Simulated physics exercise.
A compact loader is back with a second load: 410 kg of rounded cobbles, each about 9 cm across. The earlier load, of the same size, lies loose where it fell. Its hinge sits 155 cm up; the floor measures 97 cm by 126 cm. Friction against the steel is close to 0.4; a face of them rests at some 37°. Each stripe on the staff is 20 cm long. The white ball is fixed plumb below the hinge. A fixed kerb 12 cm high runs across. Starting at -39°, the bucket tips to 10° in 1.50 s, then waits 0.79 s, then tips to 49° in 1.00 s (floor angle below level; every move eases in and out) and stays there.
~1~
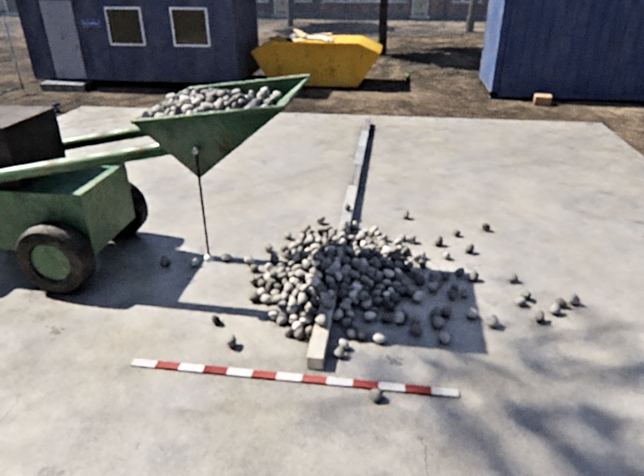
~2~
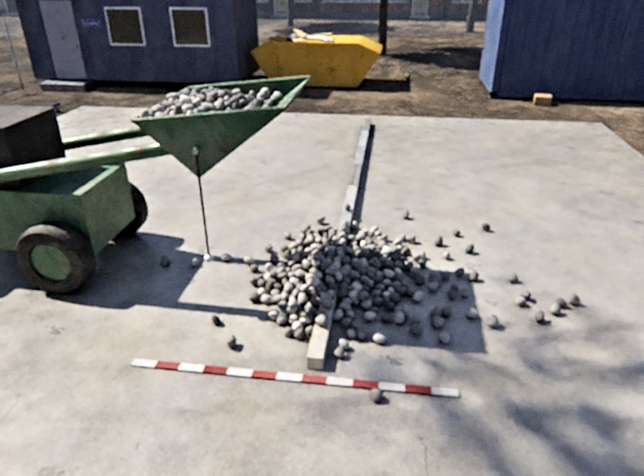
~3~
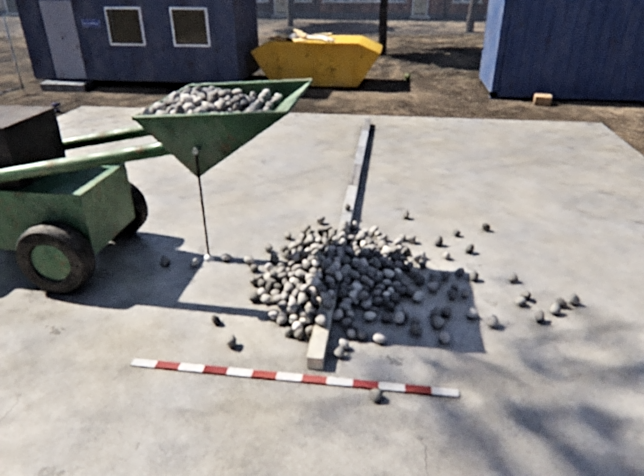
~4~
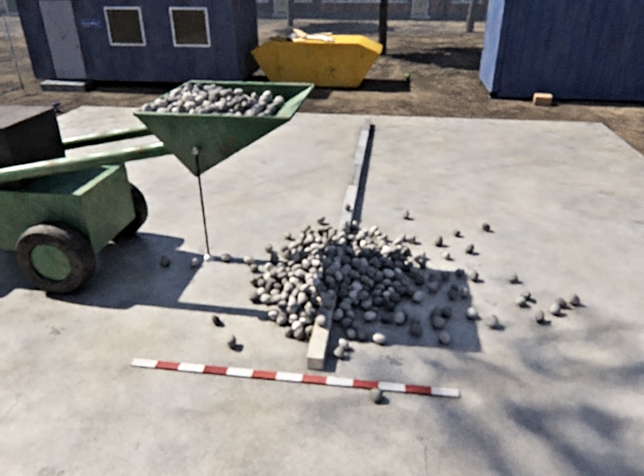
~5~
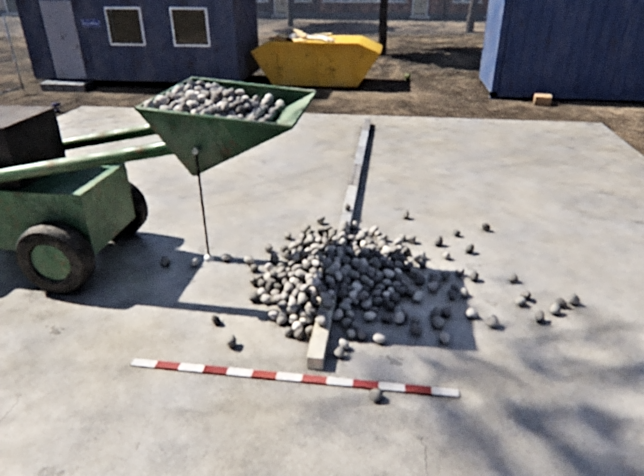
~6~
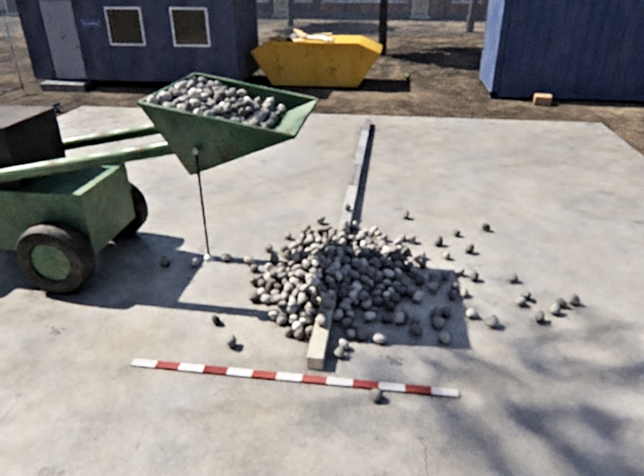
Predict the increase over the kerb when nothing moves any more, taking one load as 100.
Close to 26 parts in a hundred.
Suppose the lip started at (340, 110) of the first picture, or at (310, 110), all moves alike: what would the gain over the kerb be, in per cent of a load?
Near 85 per cent from the first place, 55 from the second.
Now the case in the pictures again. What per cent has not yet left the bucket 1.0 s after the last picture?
About 100 per cent.
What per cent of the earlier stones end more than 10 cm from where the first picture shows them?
About 15 per cent.
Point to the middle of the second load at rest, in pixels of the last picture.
Near (311, 265).
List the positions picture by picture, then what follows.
In the first picture, the bucket is at -39°, its lip at (285, 107); the top of the load is at (223, 97). The earlier load is highest near (323, 268), 21 cm above ground level, 52 % on this side of the kerb, 48 % over the kerb.
The second picture shows lip at (285, 109), floor tilted -38°, highest stones at (212, 97).
The third picture shows lip at (287, 113), floor tilted -36°, highest stones at (199, 95).
In the fourth picture, the bucket is at -32°, its lip at (290, 119); the top of the load is at (192, 92).
In the fifth picture, the bucket is at -27°, its lip at (293, 127); the top of the load is at (191, 89).
The sixth picture shows lip at (295, 137), floor tilted -22°, highest stones at (194, 85).
Then, 0.5 s after the last picture the floor is at 2°; in per cent of one load, 100 in the bucket, 52 on this side of the kerb, 48 over the kerb; the foremost stones are at (533, 289).
Then, 1.0 s after the last picture the floor is at 10°; in per cent of one load, 100 in the bucket, 52 on this side of the kerb, 48 over the kerb; the foremost stones are at (533, 289).
Then, 3.1 s after the last picture the floor is at 49°; in per cent of one load, 0 in the bucket, 128 on this side of the kerb, 72 over the kerb; the foremost stones are at (533, 289).
Then, 5.9 s after the last picture the floor is at 49°; in per cent of one load, 0 in the bucket, 126 on this side of the kerb, 74 over the kerb; the foremost stones are at (533, 289). Net gain over the kerb, 26.
